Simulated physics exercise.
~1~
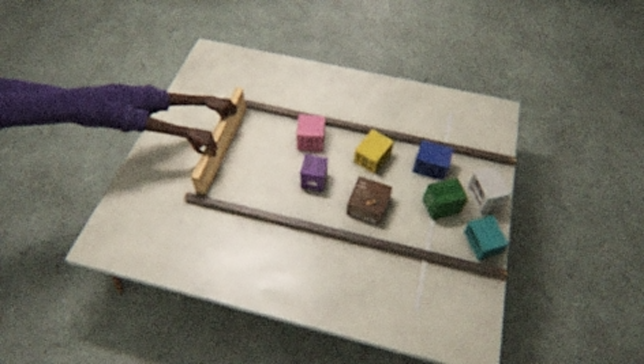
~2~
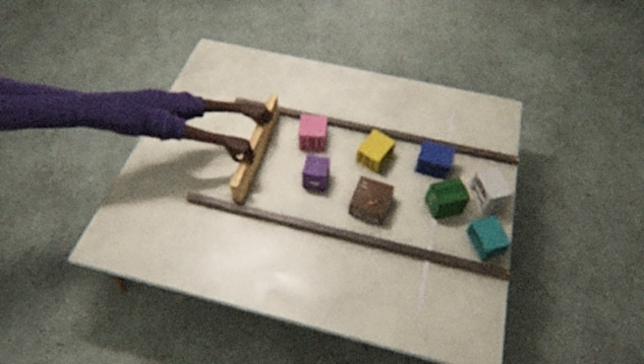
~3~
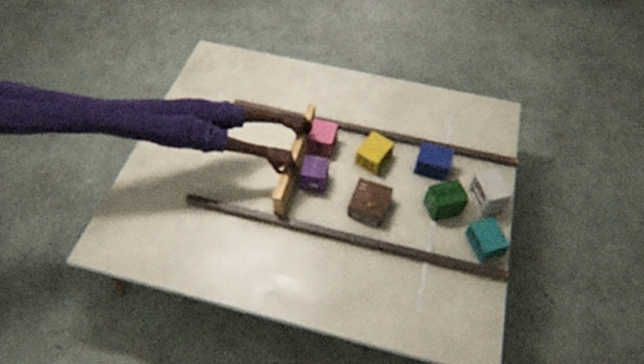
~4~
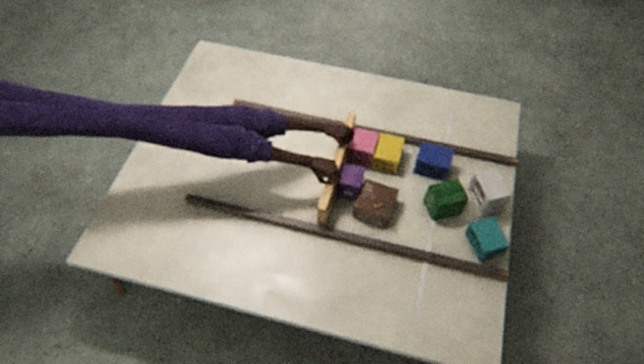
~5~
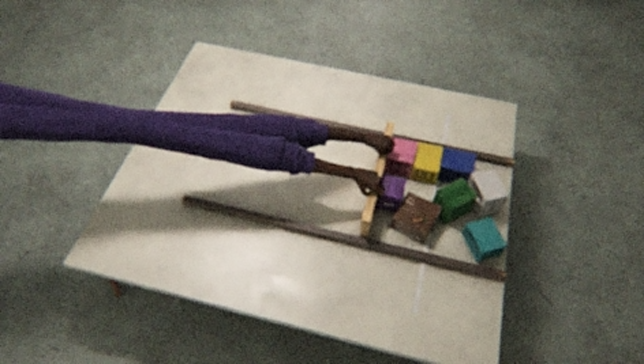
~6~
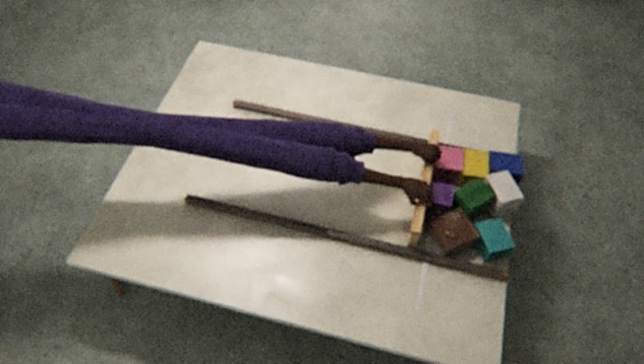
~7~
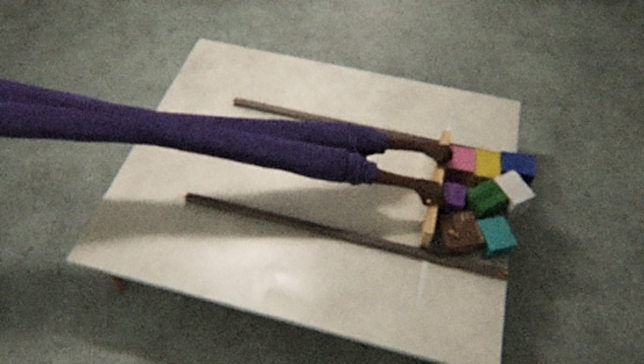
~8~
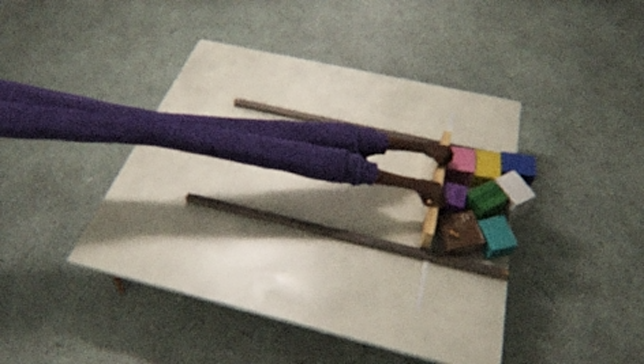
At first, two purple-sleeved arms hold a wooden plank upright at the left of a pale platform, with eight colourful blocks scattered between two dark rails to its right. The hands slide the plank rightward until it meets the purple and pink blocks. It pushes these along, and the yellow and brown ones begin moving too. The blue, green, white and teal blocks are then gathered into a tight cluster as the plank nears the right end. Finally the plank stops, with the blocks bunched at the edge, some jutting past it, and none fallen.
